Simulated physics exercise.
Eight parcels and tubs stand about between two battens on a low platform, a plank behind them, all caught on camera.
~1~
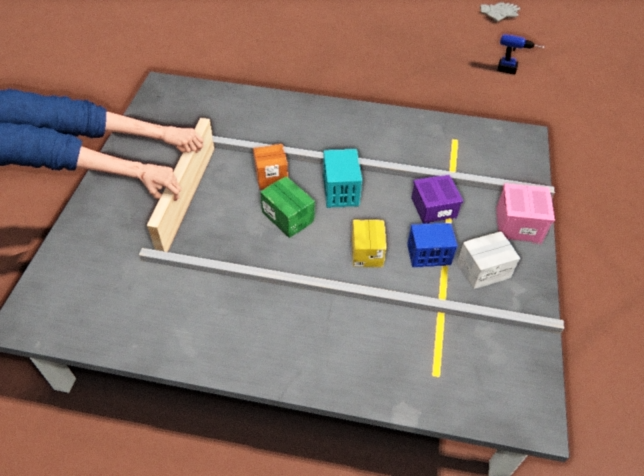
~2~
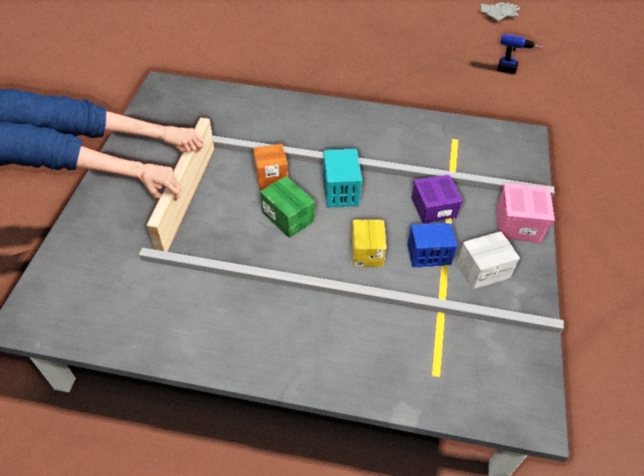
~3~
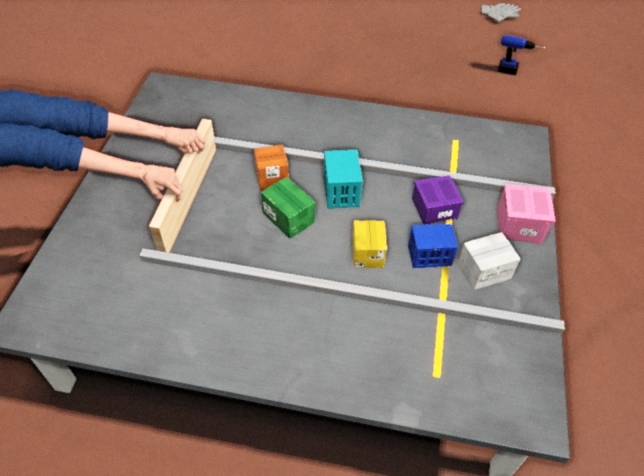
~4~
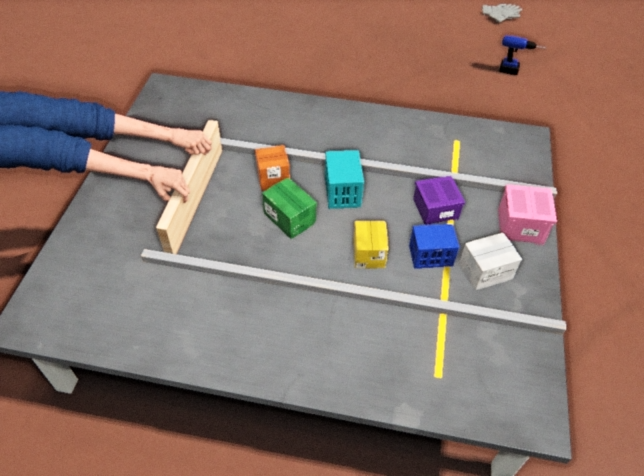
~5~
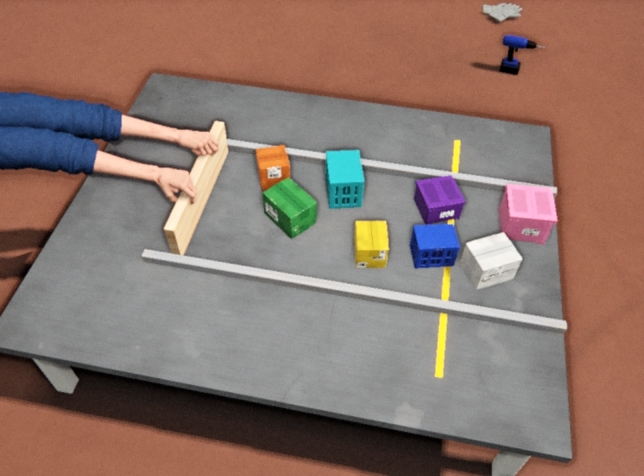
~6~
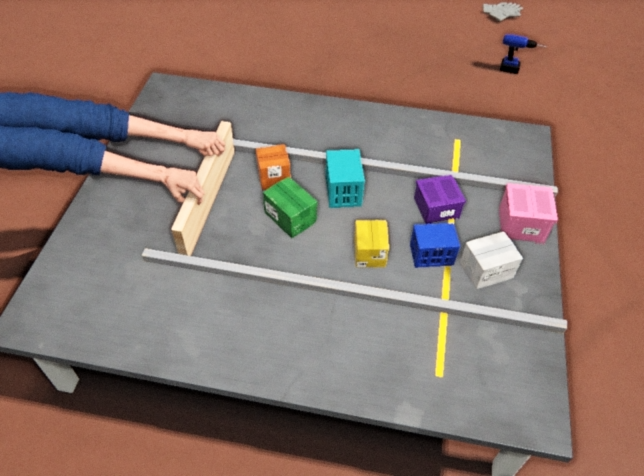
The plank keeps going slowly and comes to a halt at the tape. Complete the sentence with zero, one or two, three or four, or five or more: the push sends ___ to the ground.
The push sends one or two to the ground.
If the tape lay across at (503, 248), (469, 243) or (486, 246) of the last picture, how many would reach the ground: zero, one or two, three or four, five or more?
Result per tape, in order - either three or four / just one or two / either three or four.
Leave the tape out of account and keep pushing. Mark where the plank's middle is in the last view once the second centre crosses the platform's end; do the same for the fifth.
Roughly (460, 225) for the earlier crossing, roughly (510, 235) for the later one.
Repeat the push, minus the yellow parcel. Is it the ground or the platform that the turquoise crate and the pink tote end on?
The turquoise crate does not fall; the pink tote falls.
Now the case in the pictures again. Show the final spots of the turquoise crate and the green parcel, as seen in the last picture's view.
They come to rest around (503, 205) and (478, 239).
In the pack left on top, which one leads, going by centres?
It's the white parcel.
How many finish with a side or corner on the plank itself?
Contact count: 3.
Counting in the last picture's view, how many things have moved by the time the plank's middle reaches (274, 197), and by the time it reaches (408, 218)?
First 2, then 8.
A little later, none off yet; pink tote at rest near (526, 214); white parcel at rest near (490, 261); blue crate at rest near (434, 245).
Next, none off yet; pink tote shifted a little near (535, 216); white parcel shifted a little near (503, 262); blue crate shifted about its own width near (457, 258).
When it is over, the number that fall off is one or two; down, pink tote.
